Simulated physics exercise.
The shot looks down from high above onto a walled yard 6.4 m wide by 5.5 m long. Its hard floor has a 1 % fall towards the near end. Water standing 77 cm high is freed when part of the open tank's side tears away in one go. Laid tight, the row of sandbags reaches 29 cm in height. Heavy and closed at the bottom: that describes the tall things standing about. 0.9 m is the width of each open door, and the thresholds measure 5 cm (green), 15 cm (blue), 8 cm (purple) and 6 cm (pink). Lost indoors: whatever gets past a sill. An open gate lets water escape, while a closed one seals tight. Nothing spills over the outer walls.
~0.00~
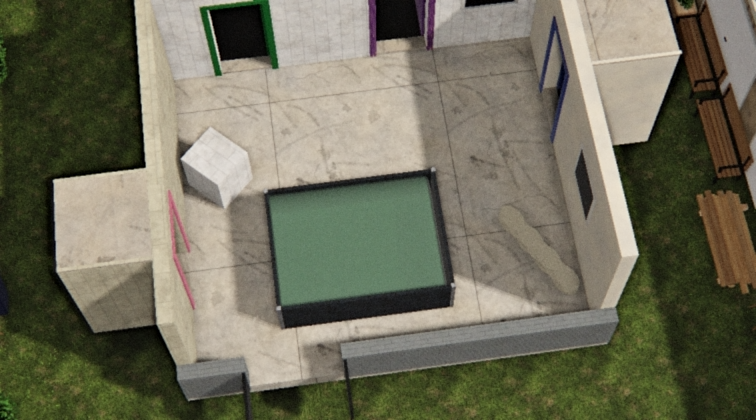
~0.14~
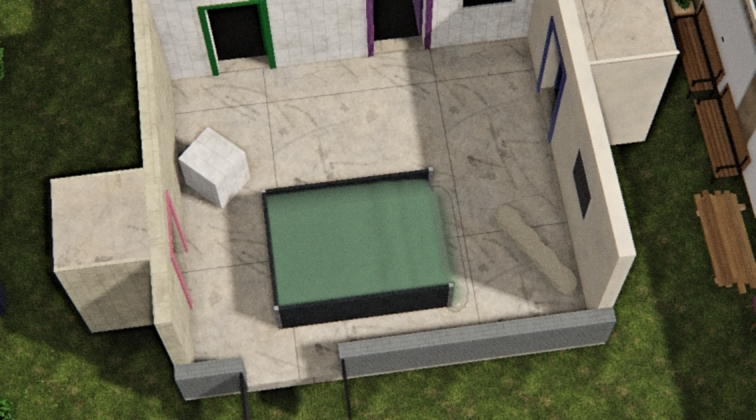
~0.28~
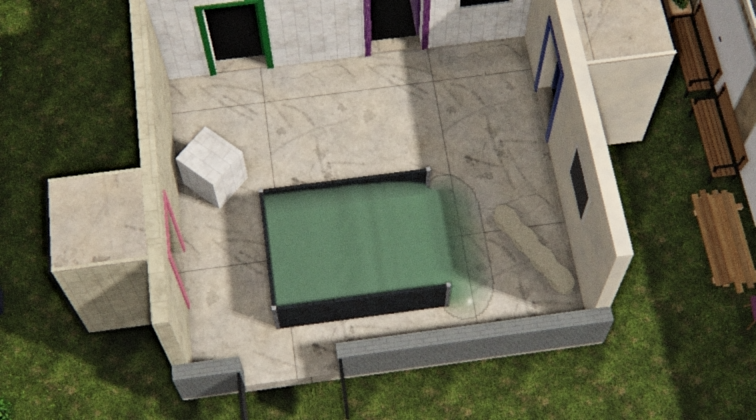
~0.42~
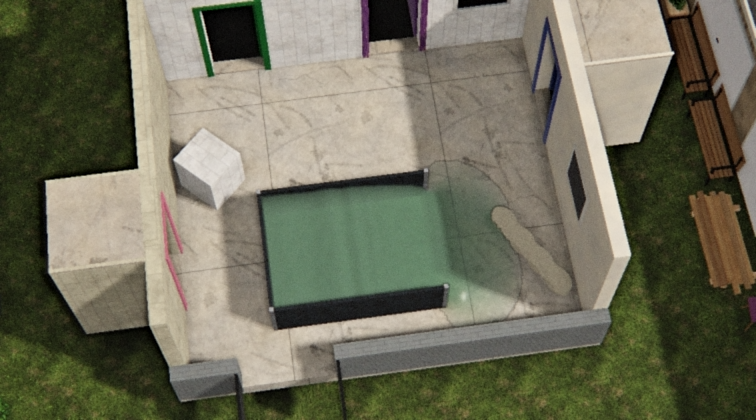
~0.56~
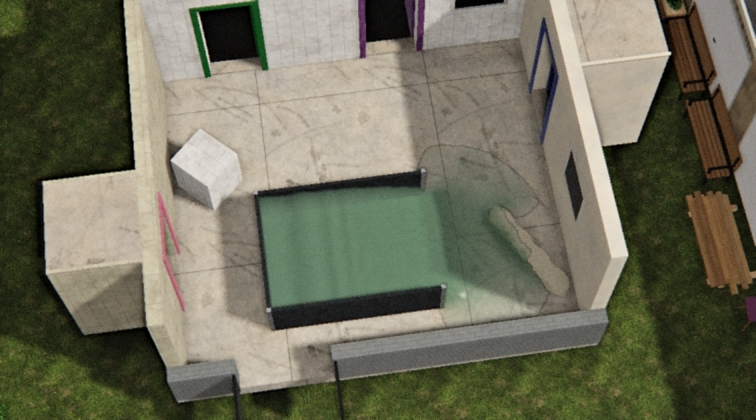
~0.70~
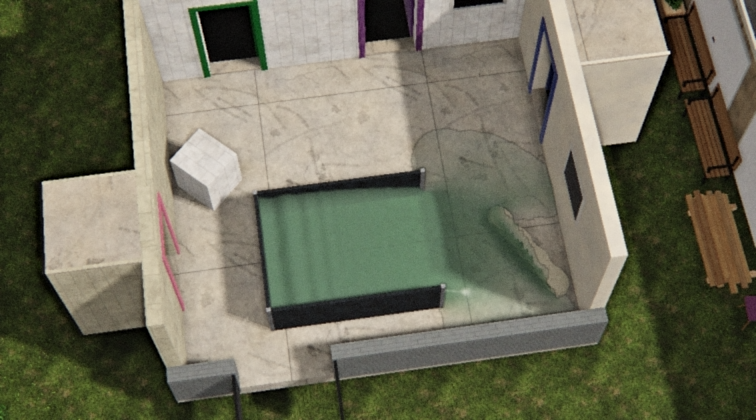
Green-tinted water pouring from the open right side of a dark-walled tank, spreading across a walled yard and around a pale, low barrier.
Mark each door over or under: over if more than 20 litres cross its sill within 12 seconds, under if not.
Marks: Green door: Over; blue door: Over; purple door: Over; pink door: Over.
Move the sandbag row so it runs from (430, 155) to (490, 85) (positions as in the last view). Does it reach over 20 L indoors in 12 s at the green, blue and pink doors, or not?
At the green door the limit is exceeded, at the blue door it is exceeded, and at the pink door it is exceeded.
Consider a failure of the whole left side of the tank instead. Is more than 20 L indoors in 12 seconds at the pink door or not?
Against the limit, pink exceeds it.
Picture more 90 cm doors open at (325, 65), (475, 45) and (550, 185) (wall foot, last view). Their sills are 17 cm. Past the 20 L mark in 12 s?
Check each in turn: The first fails, the second succeeds, the third succeeds.
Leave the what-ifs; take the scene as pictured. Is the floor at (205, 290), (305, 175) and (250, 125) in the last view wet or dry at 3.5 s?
In that order: Dry, not reached, still dry.
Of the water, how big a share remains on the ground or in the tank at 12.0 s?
Share still there: About 80 %.
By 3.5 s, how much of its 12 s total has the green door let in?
Share by then: ~ 0 %.
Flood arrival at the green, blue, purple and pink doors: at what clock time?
Green: 4.0 s; blue: 1.0 s; purple: 2.6 s; pink: 4.0 s.
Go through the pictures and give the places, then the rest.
Still water, 77 cm deep, in the open tank at (358, 240), in the first frame.
Water pours out at (438, 242) and has run 1.1 m, to (451, 308); typically 10 cm deep outside, 77 cm at the open tank's back, in the second frame.
Water pours out at (435, 242) and has run 1.3 m, to (452, 180); typically 12 cm deep outside, 77 cm at the open tank's back, in the third frame.
Water pours out at (433, 244) and has run 1.6 m, to (490, 324); typically 12 cm deep outside, 77 cm at the open tank's back, in the fourth frame.
The front is at (545, 292), 2.0 m from the gap at (430, 245); 4.8 m2 of floor is under water; 76 cm left at the back of the open tank, in the fifth frame.
Water pours out at (429, 245) and has run 2.5 m, to (547, 171); typically 7 cm deep outside, 69 cm at the open tank's back, in the sixth frame.
After 1.4 s water covers 30 % of the floor and is deepest (68 cm) near (578, 326); green door not reached, blue door 19 cm at the sill, 0 L in, purple door not reached, pink door not reached.
After 2.2 s water covers 35 % of the floor and is deepest (62 cm) near (575, 316); green door not reached, blue door 24 cm at the sill, 15 L in, purple door not reached, pink door not reached.
After 3.5 s water covers 60 % of the floor and is deepest (45 cm) near (486, 48); green door not reached, blue door 20 cm at the sill, 53 L in, purple door 11 cm at the sill, 0 L in, pink door not reached.
After 7.0 s water covers 95 % of the floor and is deepest (25 cm) near (169, 142); green door 5 cm at the sill, 1 L in, blue door 14 cm at the sill, 81 L in, purple door 11 cm at the sill, 66 L in, pink door 6 cm at the sill, 3 L in.
After 12.0 s water covers 95 % of the floor and is deepest (17 cm) near (505, 45); green door 9 cm at the sill, 134 L in, blue door 10 cm at the sill, 81 L in, purple door 10 cm at the sill, 74 L in, pink door 11 cm at the sill, 54 L in.
